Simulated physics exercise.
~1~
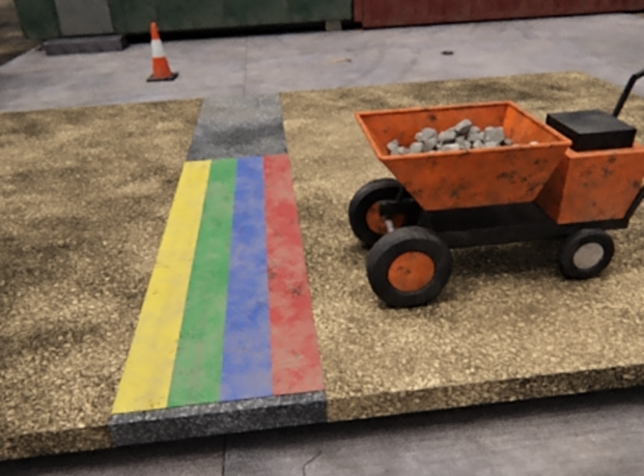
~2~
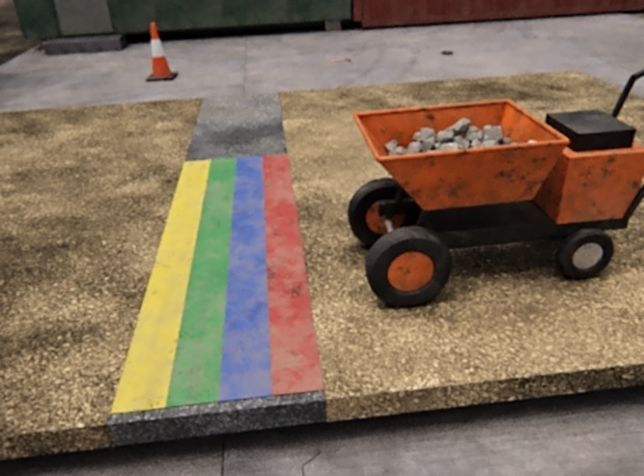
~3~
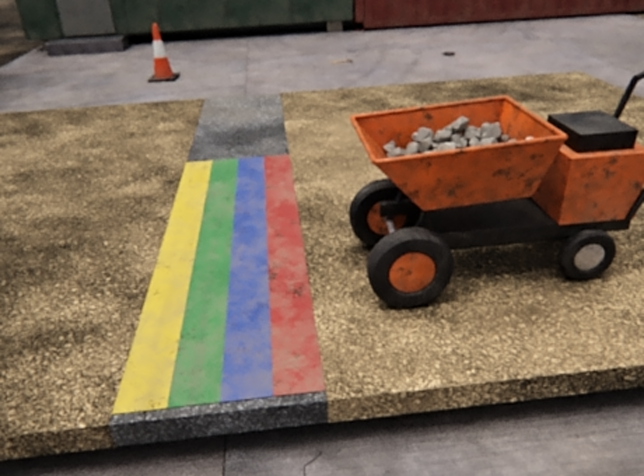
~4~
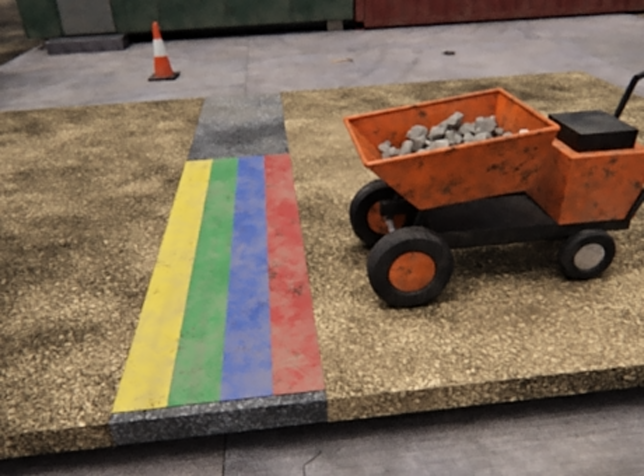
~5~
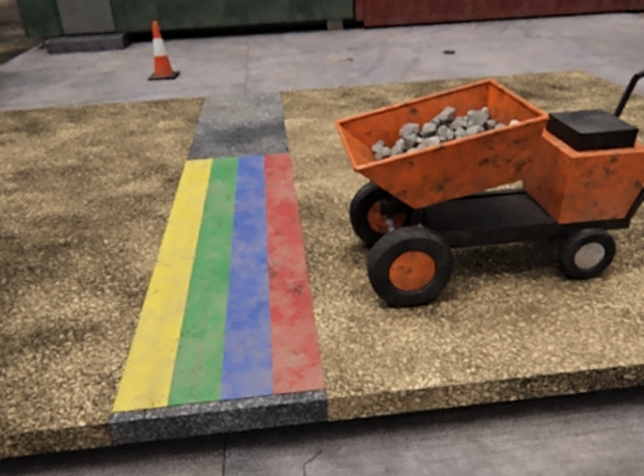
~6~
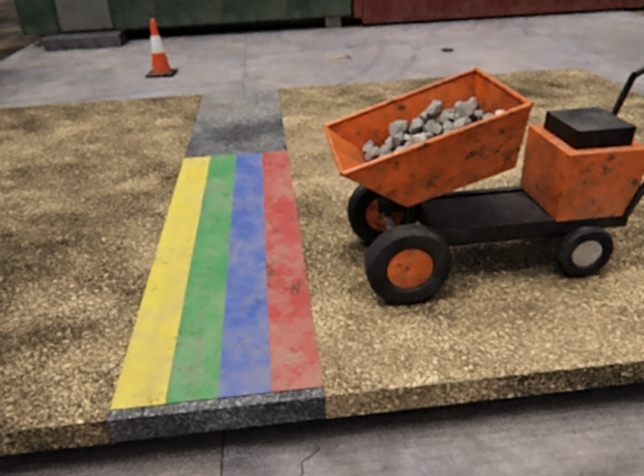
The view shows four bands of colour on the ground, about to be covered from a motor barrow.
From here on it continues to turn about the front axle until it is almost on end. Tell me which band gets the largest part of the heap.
I would say the blue band gets the largest part.
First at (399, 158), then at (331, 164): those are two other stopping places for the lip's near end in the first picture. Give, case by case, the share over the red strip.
Roughly 30 and 0 percent respectively.
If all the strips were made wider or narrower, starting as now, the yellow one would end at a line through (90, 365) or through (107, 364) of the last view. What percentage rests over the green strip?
I'd say about 20 % for the first and about 20 % for the second.
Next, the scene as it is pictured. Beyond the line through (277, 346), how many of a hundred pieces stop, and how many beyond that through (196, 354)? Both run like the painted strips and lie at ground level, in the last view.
80 % and 20 %, in that order.
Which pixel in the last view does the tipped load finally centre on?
Somewhere close to (240, 276) in the last picture.
Shortly afterwards, skip tipped steeply; the whole lot in the skip.
Next, skip tipped right over; near two thirds in the skip; a little over the red strip; near a quarter over the blue strip; a little over the green strip.
Some moments later, skip tipped right over; a little in the skip; near a quarter over the red strip; near a third over the blue strip; near a quarter over the green strip; a little over the yellow strip; only a few off the paint.
In the end, skip tipped right over; a little in the skip; near a quarter over the red strip; near a third over the blue strip; near a quarter over the green strip; a little over the yellow strip; only a few off the paint.
